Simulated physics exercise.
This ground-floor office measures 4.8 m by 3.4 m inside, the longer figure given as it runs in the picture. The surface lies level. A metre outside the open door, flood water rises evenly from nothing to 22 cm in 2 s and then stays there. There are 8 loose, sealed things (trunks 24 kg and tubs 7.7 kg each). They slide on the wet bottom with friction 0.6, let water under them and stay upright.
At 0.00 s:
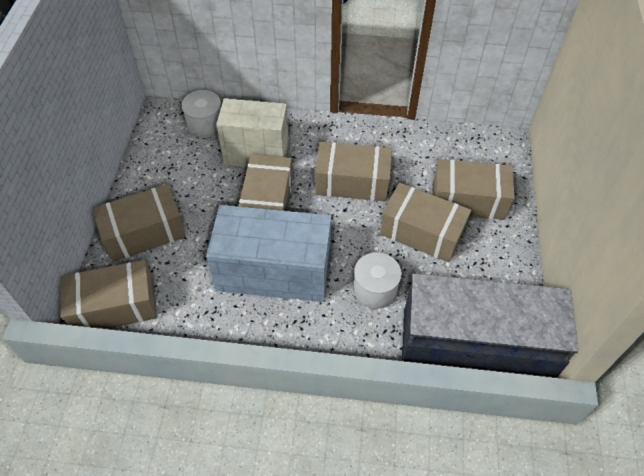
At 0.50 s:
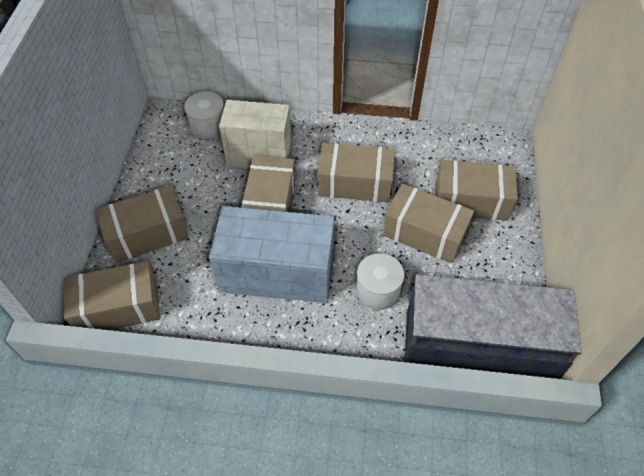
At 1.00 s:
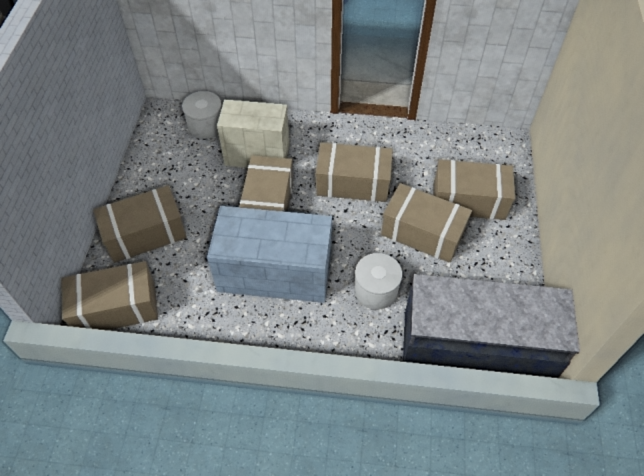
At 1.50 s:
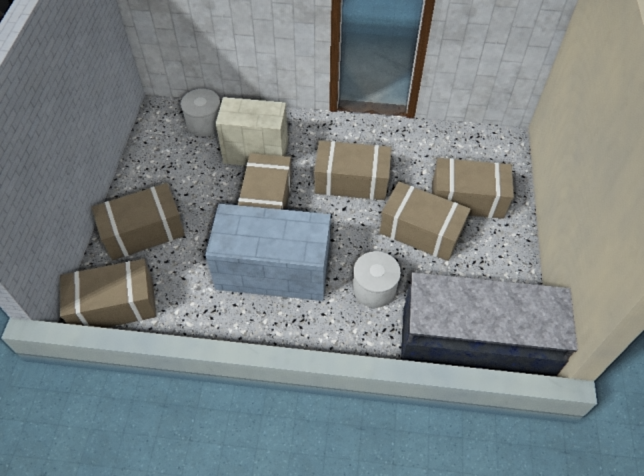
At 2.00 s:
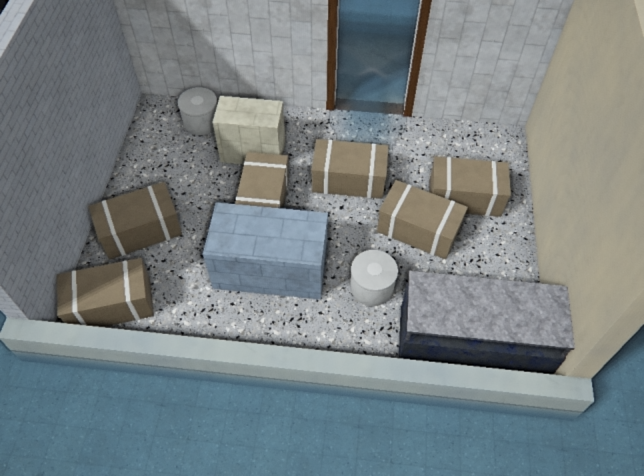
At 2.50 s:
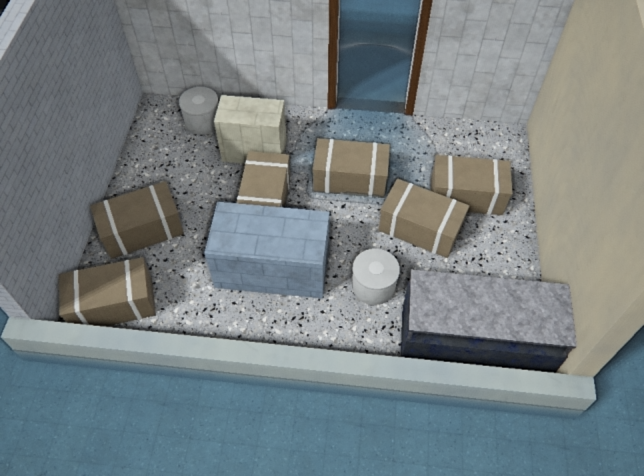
Blue water covering the ground outside a tiled room, then seeping through the open doorway toward strapped boxes that stay still.
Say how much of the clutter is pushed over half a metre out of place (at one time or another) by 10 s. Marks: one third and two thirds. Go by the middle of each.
That comes to from one to two thirds.
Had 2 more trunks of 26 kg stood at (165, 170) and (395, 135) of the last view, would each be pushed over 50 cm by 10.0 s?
In turn: Less, over.
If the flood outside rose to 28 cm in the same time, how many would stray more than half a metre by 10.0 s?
In that case 6 of them.
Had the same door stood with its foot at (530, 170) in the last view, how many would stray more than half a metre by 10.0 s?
In that case 7 of them.
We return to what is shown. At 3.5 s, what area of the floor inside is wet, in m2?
About 5.0 m2.
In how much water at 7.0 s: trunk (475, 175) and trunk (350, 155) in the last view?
Roughly 6 and 8 cm.
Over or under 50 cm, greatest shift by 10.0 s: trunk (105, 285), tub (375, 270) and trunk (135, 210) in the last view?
In turn: Short of it, more, short of it.
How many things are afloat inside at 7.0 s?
2 of them.
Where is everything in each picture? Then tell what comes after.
The first frame shows a trunk at (354, 160), on the bottom; a trunk at (136, 212) rests on the ground; 0.0 m2 under water; 0 of 8 have shifted.
The second frame shows a trunk at (357, 161) rests on the ground; a trunk at (139, 213) rests on the ground; 0.0 m2 under water; 0 of 8 have shifted.
The third frame shows a trunk at (355, 161), on the bottom; a trunk at (137, 213) rests on the ground; 0.0 m2 under water; 0 of 8 have shifted.
The fourth frame shows a trunk at (353, 159), on the bottom; a trunk at (135, 211) rests on the ground; water covers 0.0 m2; 0 of 8 have shifted.
The fifth frame shows a trunk at (351, 157) rests on the ground; a trunk at (132, 210), on the bottom; 0.6 m2 under water; 0 of 8 have shifted.
The sixth frame shows a trunk at (352, 157) rests on the ground; a trunk at (134, 209), on the bottom; 1.8 m2 under water; 0 of 8 have shifted.
After 3.5 s 1 of 8 are over 50 cm from their spots; 0 afloat.
After 4.5 s 3 of 8 are over 50 cm from their spots; 1 afloat.
After 7.0 s 4 of 8 are over 50 cm from their spots; 2 afloat.
After 10.0 s 5 of 8 are over 50 cm from their spots, and 5 have been at some point; 5 afloat.
